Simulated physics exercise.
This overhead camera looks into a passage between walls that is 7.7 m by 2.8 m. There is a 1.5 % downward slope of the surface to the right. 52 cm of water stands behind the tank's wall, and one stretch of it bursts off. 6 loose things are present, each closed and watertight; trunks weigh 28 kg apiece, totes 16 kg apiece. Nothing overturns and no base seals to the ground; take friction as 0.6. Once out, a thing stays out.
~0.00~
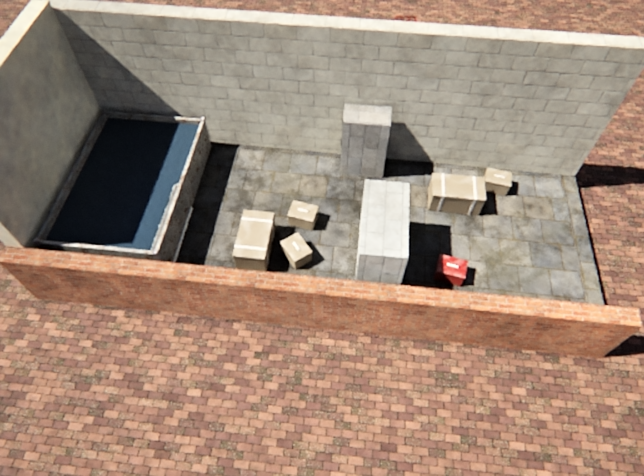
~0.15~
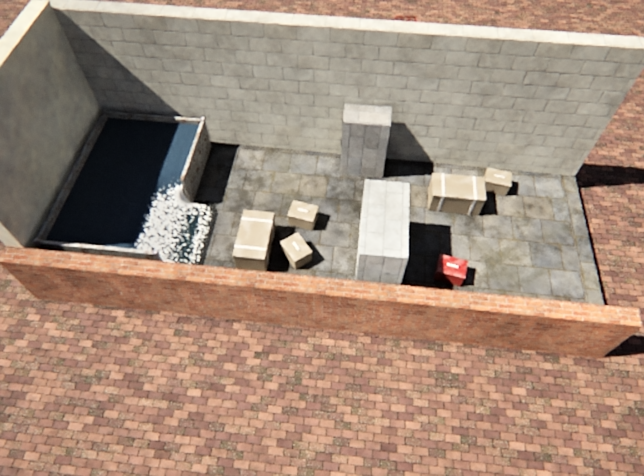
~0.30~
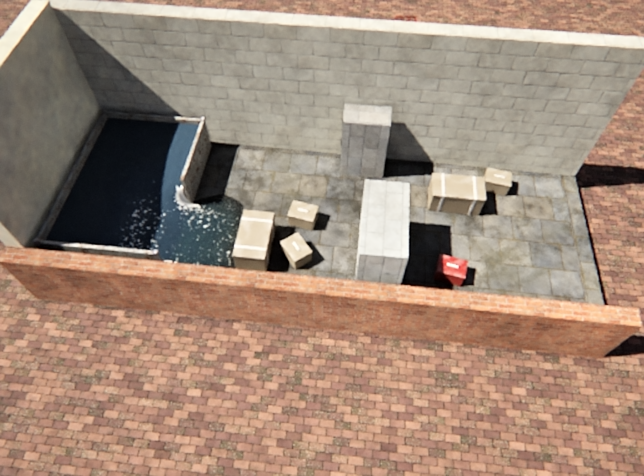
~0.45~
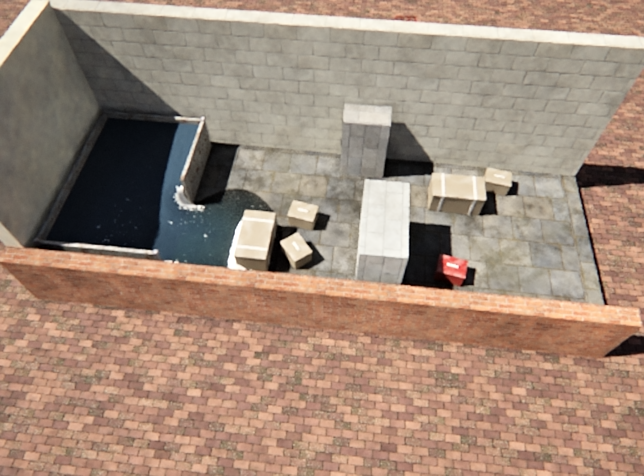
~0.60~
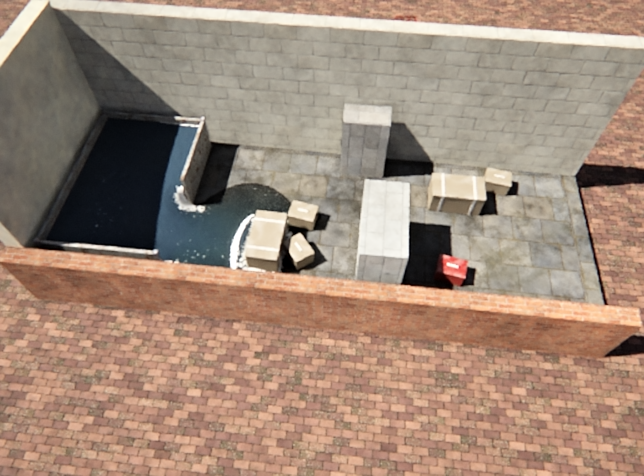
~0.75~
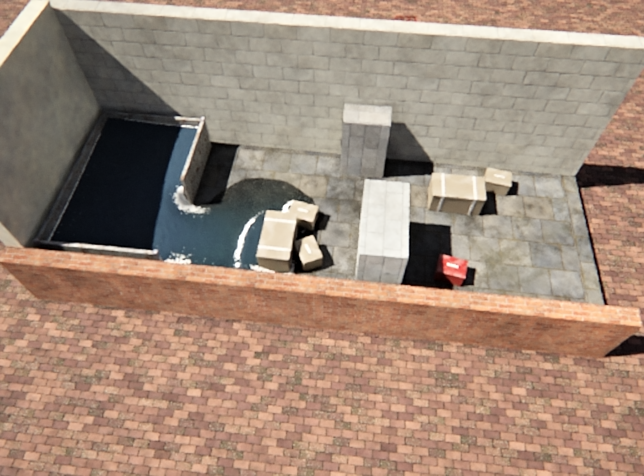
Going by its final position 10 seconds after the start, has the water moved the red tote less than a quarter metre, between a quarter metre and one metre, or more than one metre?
It ends under a quarter metre away.
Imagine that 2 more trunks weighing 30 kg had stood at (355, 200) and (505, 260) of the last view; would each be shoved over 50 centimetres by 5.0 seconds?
One by one: Bigger shift, smaller shift.
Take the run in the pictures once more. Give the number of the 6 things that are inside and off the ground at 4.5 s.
My tally comes to 0.
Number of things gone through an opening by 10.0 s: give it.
The answer is 0 at that time.
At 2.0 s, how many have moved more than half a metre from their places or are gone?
The count is 3.
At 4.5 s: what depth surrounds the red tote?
Depth: About 5 cm.
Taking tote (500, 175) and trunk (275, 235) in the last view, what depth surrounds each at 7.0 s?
Close to 5 and 10 centimetres.
After 2.0 s the red tote is near (452, 266), 0.0 m from its start, aground; 0 of 6 are out; 2 afloat.
After 4.5 s the red tote is near (452, 266), 0.0 m from its start, aground; 0 of 6 are out; 0 afloat.
After 7.0 s the red tote is near (452, 266), 0.0 m from its start, aground; 0 of 6 are out; 1 afloat.
After 10.0 s the red tote is near (452, 266), 0.0 m from its start, aground; 0 of 6 are out; 0 afloat.
